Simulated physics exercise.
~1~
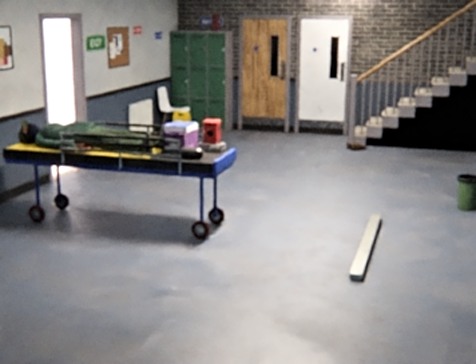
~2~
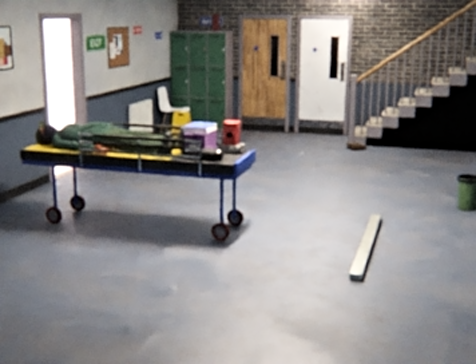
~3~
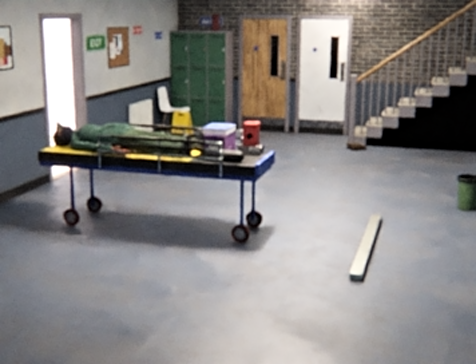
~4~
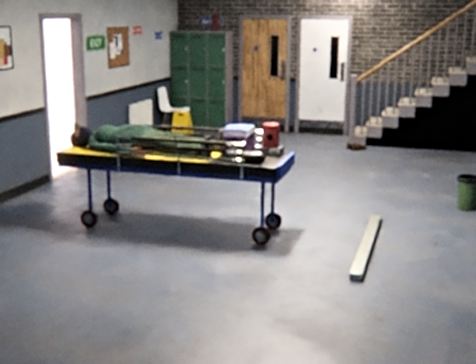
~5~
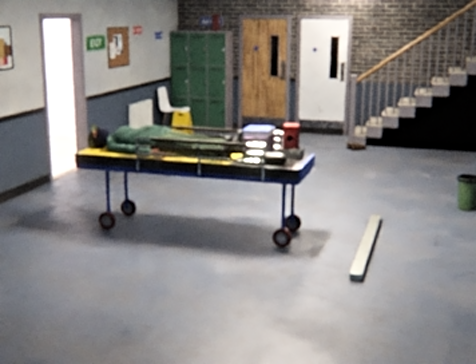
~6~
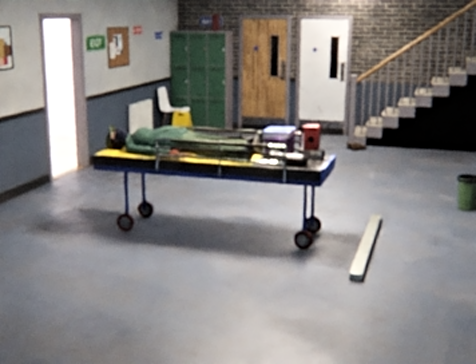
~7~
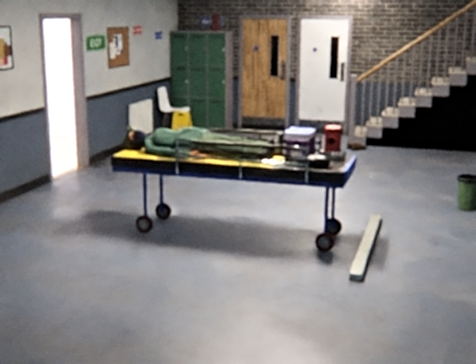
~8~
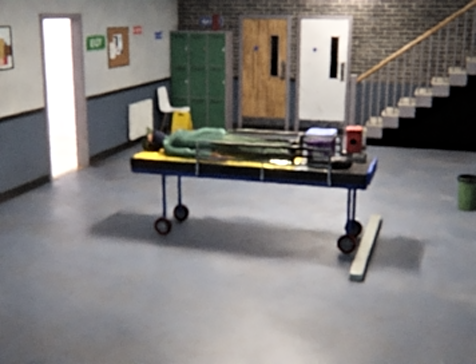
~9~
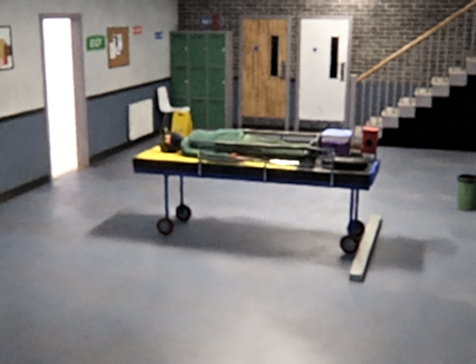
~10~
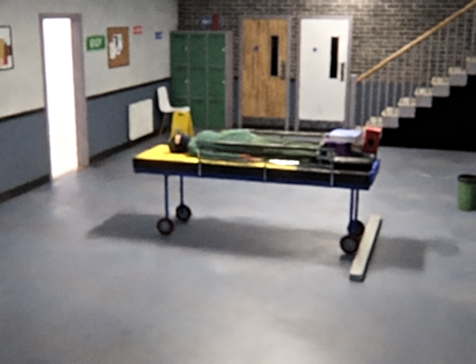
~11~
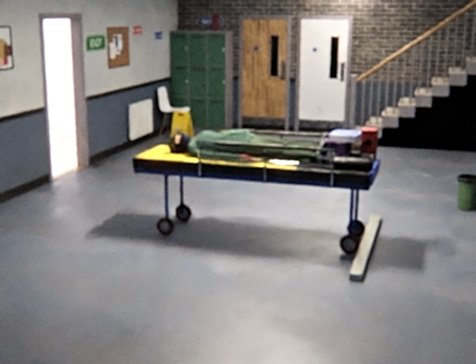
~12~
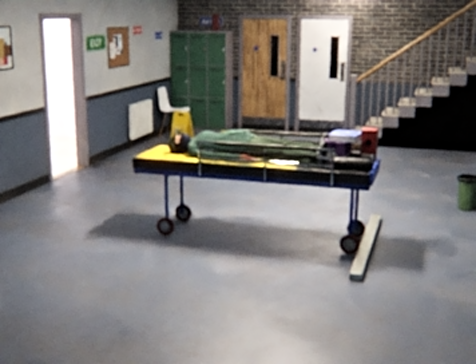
A person under a green cover lies on a yellow-topped trolley with blue legs and dark wheels, seen from a fixed, slightly raised view across a grey-floored hall. A purple box, a red item and other small kit sit at its right end. Green lockers, wooden and white doors and a staircase stand behind, and a pale bar lies on the floor at right. The trolley rolls steadily rightward until its front wheels meet the bar and it stops. The person and some kit slide slightly farther right, then everything rests, with the red item still aboard.
